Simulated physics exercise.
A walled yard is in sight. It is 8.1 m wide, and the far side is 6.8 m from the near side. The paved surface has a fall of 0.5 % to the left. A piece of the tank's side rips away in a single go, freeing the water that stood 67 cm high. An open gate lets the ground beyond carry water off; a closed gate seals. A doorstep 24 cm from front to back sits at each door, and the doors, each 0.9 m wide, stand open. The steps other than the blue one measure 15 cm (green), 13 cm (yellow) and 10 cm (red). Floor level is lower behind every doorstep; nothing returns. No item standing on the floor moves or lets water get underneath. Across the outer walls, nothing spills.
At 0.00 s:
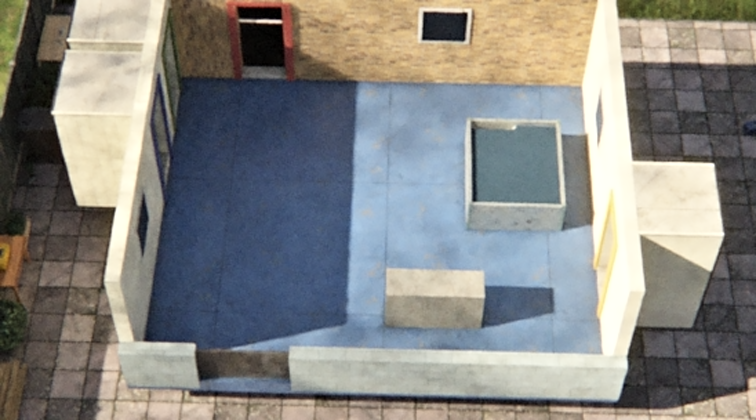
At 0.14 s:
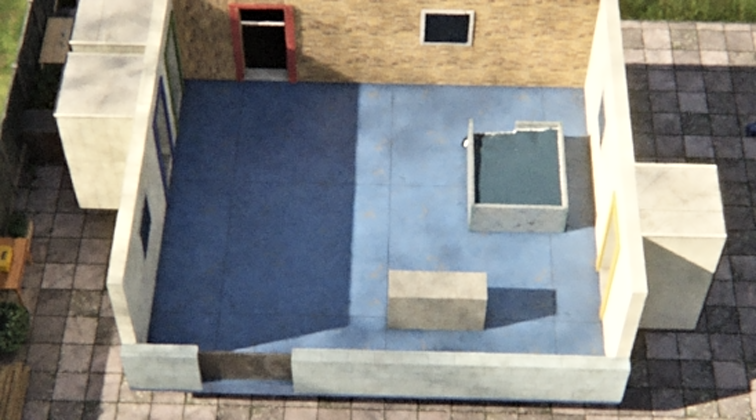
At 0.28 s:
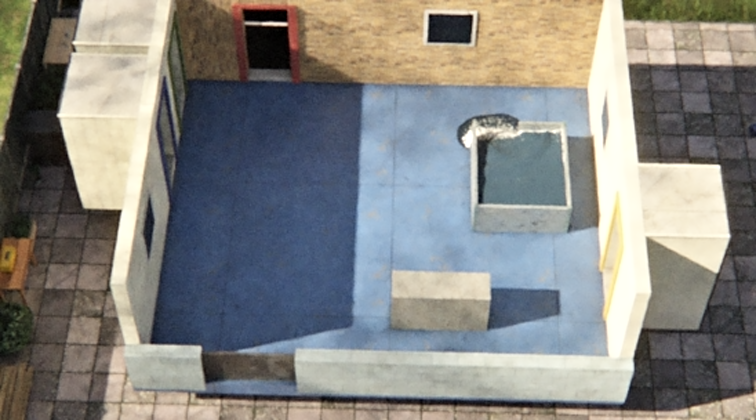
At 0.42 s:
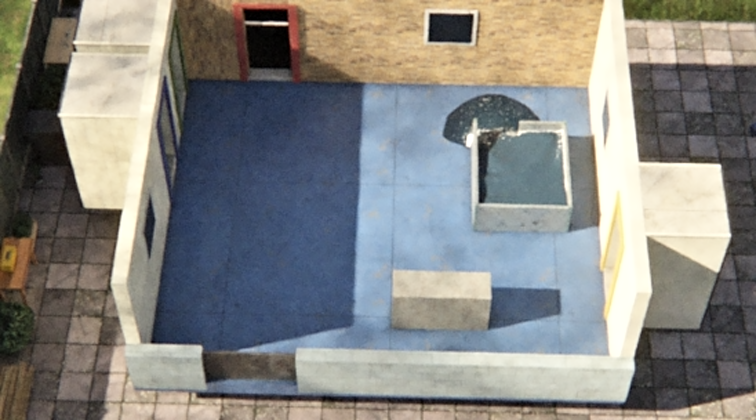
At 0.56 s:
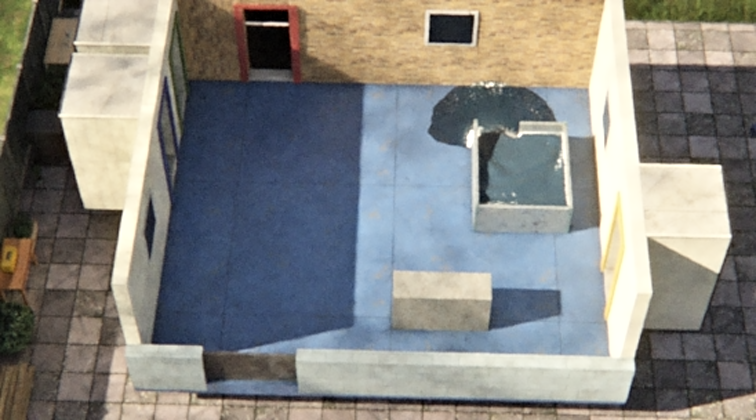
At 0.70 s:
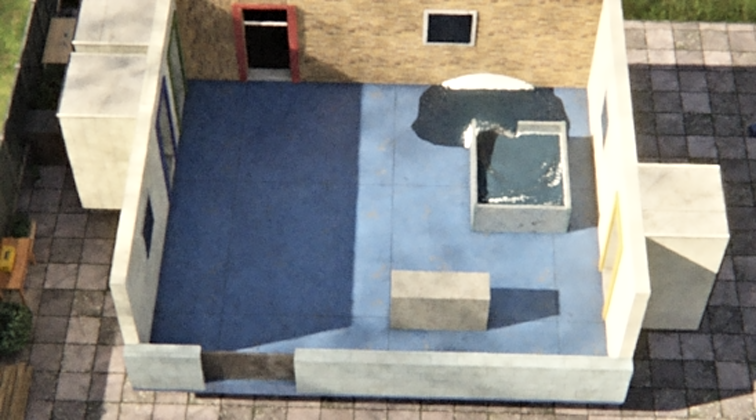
Water pouring from the broken far side of a small tank, spreading in a dark pool across a walled blue yard's floor.
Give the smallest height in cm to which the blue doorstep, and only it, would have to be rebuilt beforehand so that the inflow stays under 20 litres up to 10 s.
Roughly 6 cm.
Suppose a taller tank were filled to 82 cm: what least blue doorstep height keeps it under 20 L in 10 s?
About 8.0 cm.
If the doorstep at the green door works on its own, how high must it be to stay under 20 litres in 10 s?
Green: 11.5 cm.
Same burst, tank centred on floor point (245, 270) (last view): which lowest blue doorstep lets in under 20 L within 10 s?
New minimum height: Approx. 16 cm.
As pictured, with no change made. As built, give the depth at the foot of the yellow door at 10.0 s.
About 3.0 cm.
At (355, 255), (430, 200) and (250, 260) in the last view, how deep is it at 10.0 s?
Respectively 1 cm, 0 cm and 3 cm.
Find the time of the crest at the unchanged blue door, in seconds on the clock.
Roughly at 4.5 s.
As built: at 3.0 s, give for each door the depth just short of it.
At the green door the depth is 16 cm, at blue 0 cm, at yellow 0 cm and at red 5 cm.
After 1.4 s water covers 10 % of the floor, deepest (40 cm) near (482, 90); it has not reached the blue door.
After 3.0 s water covers 30 % of the floor, deepest (26 cm) near (580, 92); it has not reached the blue door.
After 10.0 s water covers 75 % of the floor, deepest (10 cm) near (291, 373); 6 cm at the blue door, 0 litres in over its 21 cm doorstep.
At the blue door as built, the water arrived by 3.6 s and peaked near 11 cm at 4.4 s.
Run again over the same 10 s with other heights there, 30 litres in over 5 cm, 10 litres over 7 cm. The limit of 20 litres is kept from about 6 cm up.
